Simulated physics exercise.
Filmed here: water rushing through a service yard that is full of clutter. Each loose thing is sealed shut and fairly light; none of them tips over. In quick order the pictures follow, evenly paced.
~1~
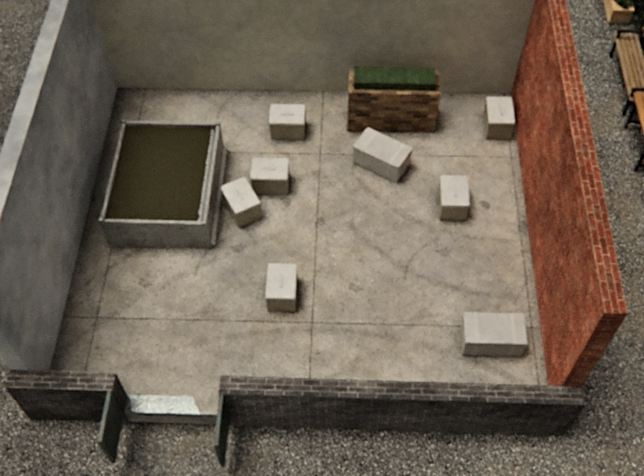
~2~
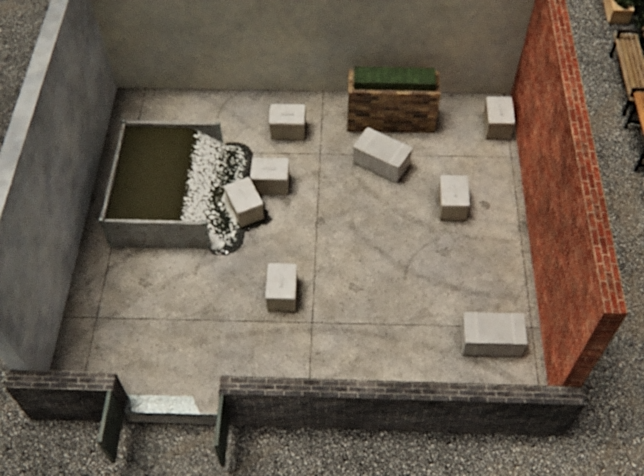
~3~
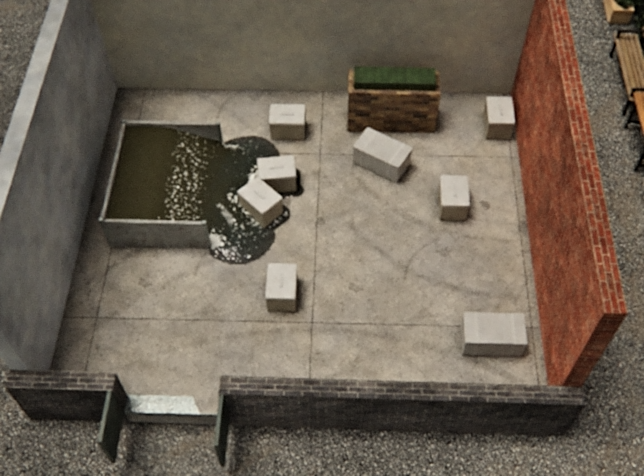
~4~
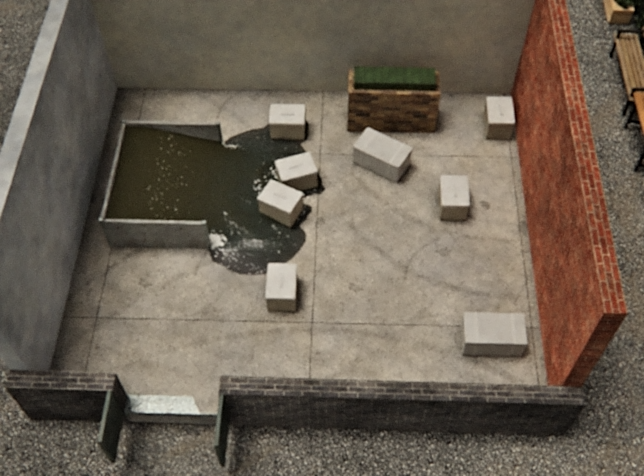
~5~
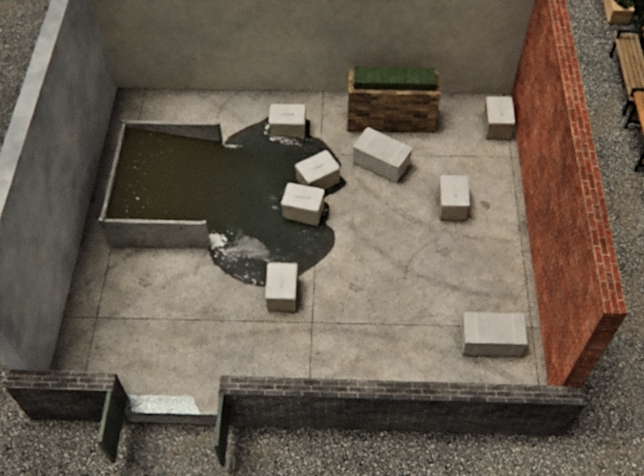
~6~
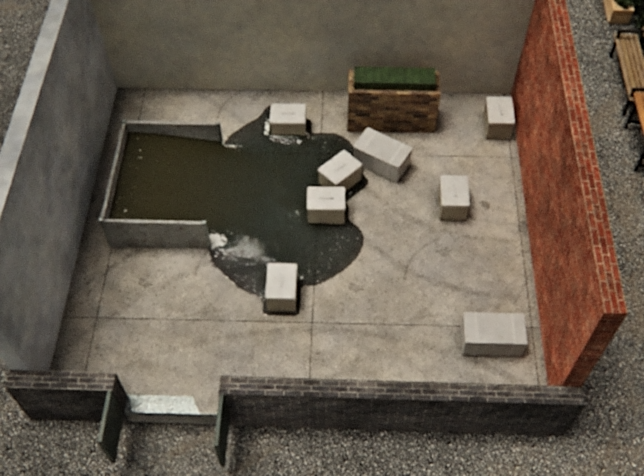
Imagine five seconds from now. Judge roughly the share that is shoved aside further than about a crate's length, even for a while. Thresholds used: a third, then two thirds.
The part that gets shoved well aside reaches two thirds.
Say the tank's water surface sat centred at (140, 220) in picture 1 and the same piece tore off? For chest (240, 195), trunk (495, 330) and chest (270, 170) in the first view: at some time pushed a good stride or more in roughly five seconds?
Well, the first one got driven a long way, the second didn't get far, and the third got driven a long way.
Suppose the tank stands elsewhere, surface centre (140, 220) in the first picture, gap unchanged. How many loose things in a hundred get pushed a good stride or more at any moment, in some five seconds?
My guess is about 80 percent of them.
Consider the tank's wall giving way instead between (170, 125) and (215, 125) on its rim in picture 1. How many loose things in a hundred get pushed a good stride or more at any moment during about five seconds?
Roughly 10 %.
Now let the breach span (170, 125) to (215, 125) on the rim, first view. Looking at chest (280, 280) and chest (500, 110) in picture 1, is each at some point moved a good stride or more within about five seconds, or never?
Result, first then second: A shorter distance; at least that distance.
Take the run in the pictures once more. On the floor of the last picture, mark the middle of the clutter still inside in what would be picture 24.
I'd say somewhere close to (449, 224).
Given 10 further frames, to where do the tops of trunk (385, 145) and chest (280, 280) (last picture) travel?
(494, 137) and (314, 345).
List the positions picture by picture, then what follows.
The first picture shows a chest at (240, 195), on the bottom; a chest at (270, 168) rests on the ground; 0 of 8 have shifted.
The second picture shows a chest at (244, 195) rests on the ground, close to its start; a chest at (270, 168), on the bottom; 0 of 8 have shifted.
The third picture shows a chest at (260, 195), on the bottom, close to its start; a chest at (277, 167), on the bottom, close to its start; 2 of 8 have shifted.
The fourth picture shows a chest at (280, 196) rests on the ground, a stride from its start; a chest at (296, 166) rests on the ground, a stride from its start; 2 of 8 have shifted.
The fifth picture shows a chest at (303, 197), on the bottom, a stride from its start; a chest at (318, 166), on the bottom, a stride from its start; 2 of 8 have shifted.
The sixth picture shows a chest at (326, 198), on the bottom, a stride from its start; a chest at (340, 167), on the bottom, a stride from its start; 2 of 8 have shifted.
A moment on, 2 of 8 are well off their spots; 0 afloat.
Next, 6 of 8 are well off their spots; 4 afloat.
Later, 7 of 8 are well off their spots; 6 afloat.
In the end, 7 of 8 are well off their spots, and 7 have been at some point; 6 afloat.
